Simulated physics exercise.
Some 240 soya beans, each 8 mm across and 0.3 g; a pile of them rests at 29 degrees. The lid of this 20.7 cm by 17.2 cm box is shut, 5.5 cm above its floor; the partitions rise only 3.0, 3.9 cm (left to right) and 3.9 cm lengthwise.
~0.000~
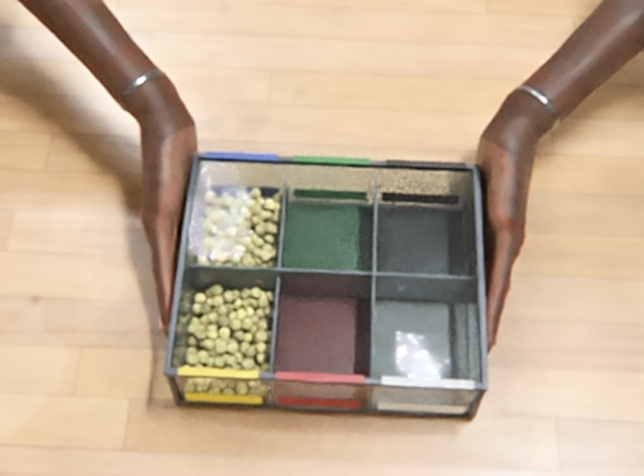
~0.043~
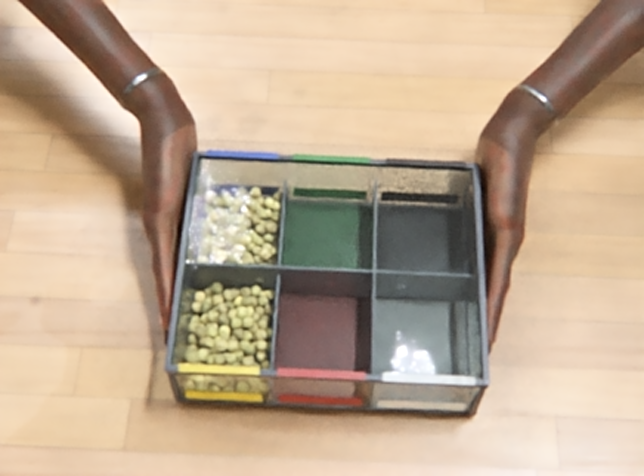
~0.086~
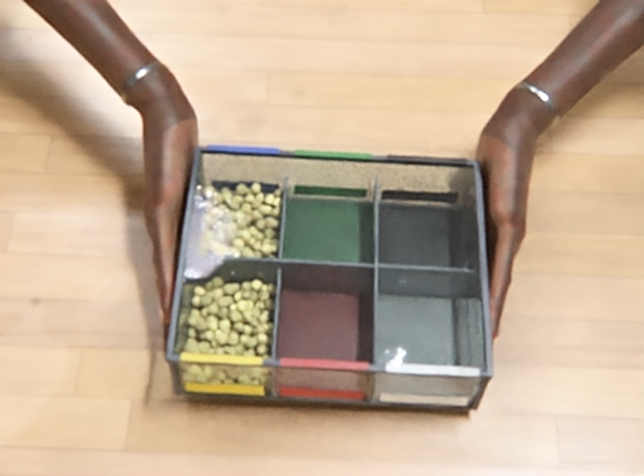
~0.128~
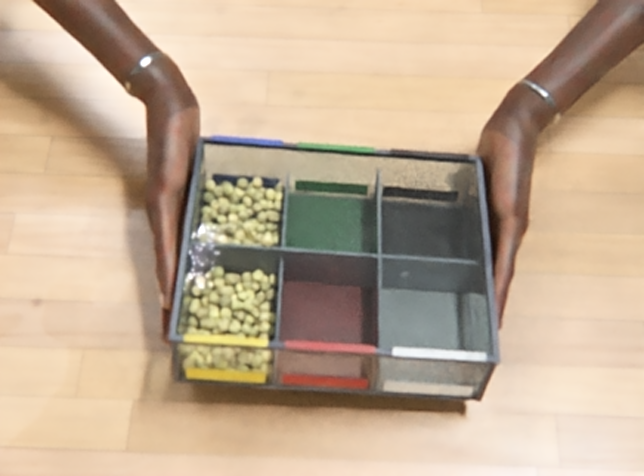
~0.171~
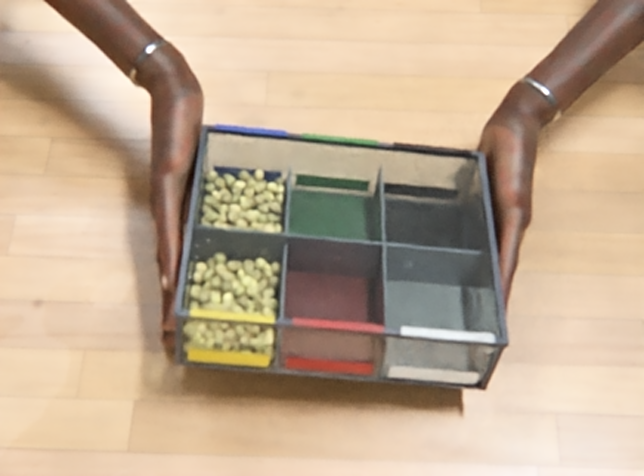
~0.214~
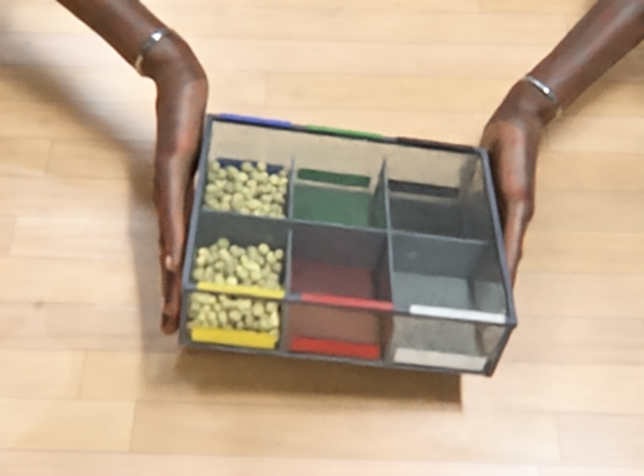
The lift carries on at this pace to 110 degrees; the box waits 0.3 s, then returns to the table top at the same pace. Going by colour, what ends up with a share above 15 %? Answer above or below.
Red: Below, blue: Above, green: Above, yellow: Below, white: Below, black: Above.
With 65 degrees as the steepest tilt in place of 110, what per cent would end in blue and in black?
In that case blue 50; black 0.
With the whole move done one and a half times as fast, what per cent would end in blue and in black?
In that case blue 35, black 20.
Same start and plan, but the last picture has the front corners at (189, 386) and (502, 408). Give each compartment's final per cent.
Red 45, blue 0, green 0, yellow 20, white 35, black 0.
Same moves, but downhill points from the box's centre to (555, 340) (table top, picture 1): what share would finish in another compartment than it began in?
About 100 per cent.
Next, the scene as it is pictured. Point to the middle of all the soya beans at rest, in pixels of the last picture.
Near (331, 225).
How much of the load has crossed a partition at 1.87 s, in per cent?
About 65 per cent.
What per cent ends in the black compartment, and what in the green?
Black 30; green 35.
After 1.20 s, tilt 110 degrees; red 5 %, blue 40 %, green 25 %, yellow 20 %, black 10 %.
Then, at 1.87 s, tilt 57 degrees; blue 30 %, green 35 %, yellow 5 %, black 30 %.
After 2.57 s, tilt 0 degrees; blue 30 %, green 35 %, yellow 5 %, black 30 %.
At rest (3.6 s), red 0 %, blue 30 %, green 35 %, yellow 5 %, white 0 %, black 30 %.
